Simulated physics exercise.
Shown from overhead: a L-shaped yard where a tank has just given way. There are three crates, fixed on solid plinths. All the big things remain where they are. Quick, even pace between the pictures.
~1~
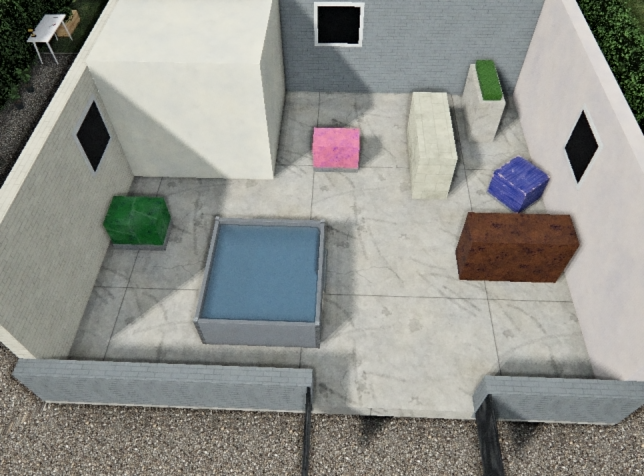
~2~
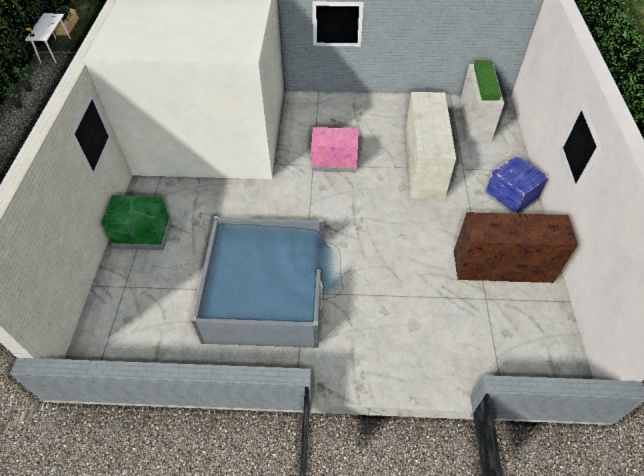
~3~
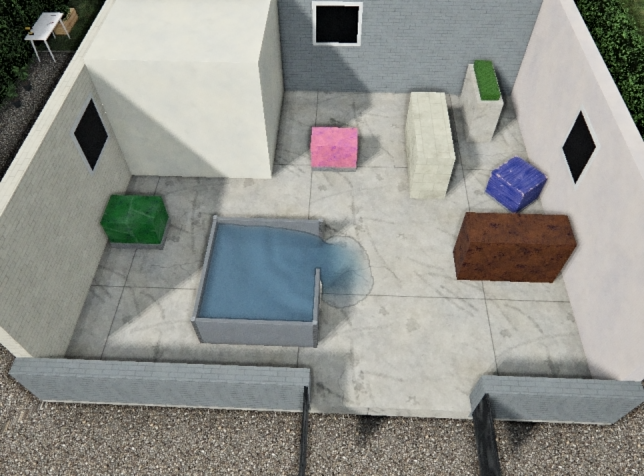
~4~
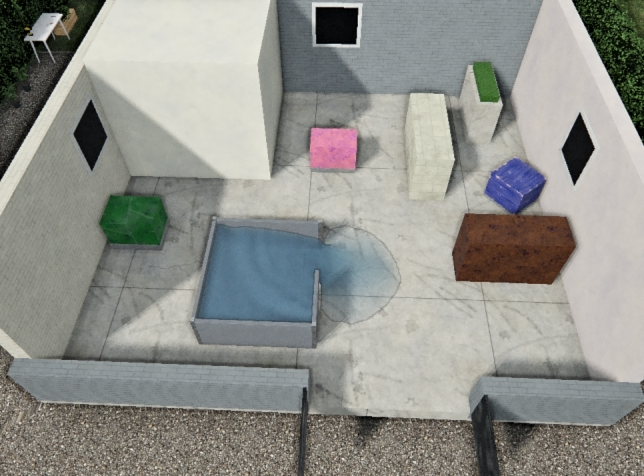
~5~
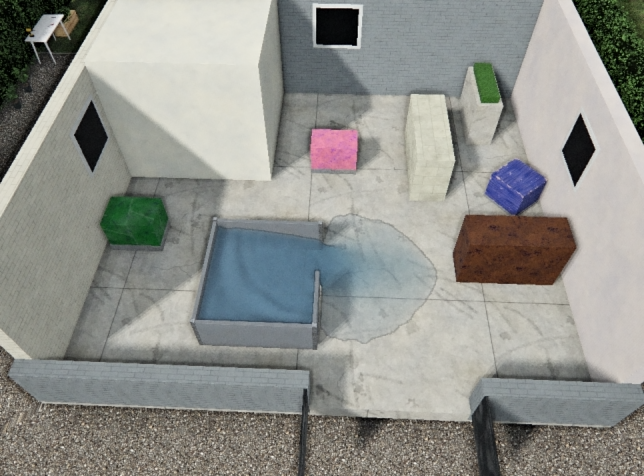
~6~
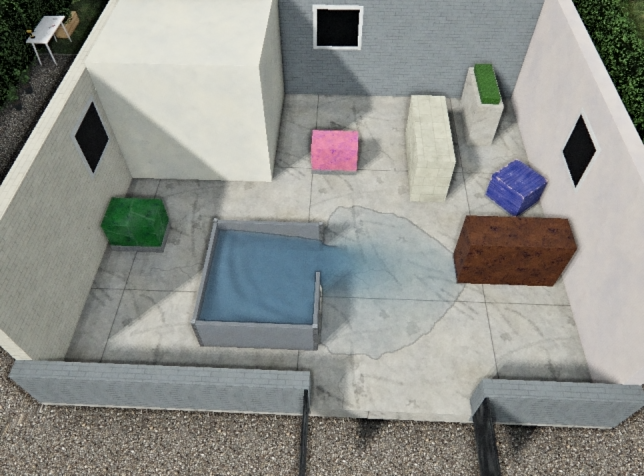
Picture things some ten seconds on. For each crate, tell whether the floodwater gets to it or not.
Crate by crate: Blue crate - reached; green crate - not reached; pink crate - not reached.
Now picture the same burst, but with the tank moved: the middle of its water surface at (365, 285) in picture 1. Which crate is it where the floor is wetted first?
I'd say the blue-painted one is first.
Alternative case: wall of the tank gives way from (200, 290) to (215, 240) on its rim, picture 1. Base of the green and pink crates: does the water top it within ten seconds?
The green crate is reached; the pink crate is not reached.
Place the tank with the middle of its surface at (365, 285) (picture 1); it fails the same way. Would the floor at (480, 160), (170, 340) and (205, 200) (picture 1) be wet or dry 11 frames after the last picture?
Submerged, untouched, untouched.
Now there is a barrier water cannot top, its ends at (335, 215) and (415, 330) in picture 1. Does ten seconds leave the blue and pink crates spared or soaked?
First blue, which is left alone, then pink, which is left alone.
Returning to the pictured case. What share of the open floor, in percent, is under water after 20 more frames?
I'd say close to 45 per cent.
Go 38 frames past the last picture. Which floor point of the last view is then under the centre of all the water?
Somewhere near (414, 252).
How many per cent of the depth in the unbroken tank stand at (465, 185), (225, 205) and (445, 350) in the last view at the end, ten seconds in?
In turn 8, 0 and 8 in a hundred.
A moment on, water covers 25 % of the floor; the blue crate water round its plinth, the green crate not reached, the pink crate not reached.
Next, water covers 35 % of the floor; the blue crate water round its plinth, the green crate not reached, the pink crate water round its plinth.
Then, water covers 45 % of the floor; the blue crate water round its plinth, the green crate not reached, the pink crate water round its plinth.
Later, water covers 60 % of the floor; the blue crate water round its plinth, the green crate not reached, the pink crate water round its plinth.
In the end, water covers 75 % of the floor; the blue crate was topped, the green crate stayed above the water, the pink crate stayed above the water.
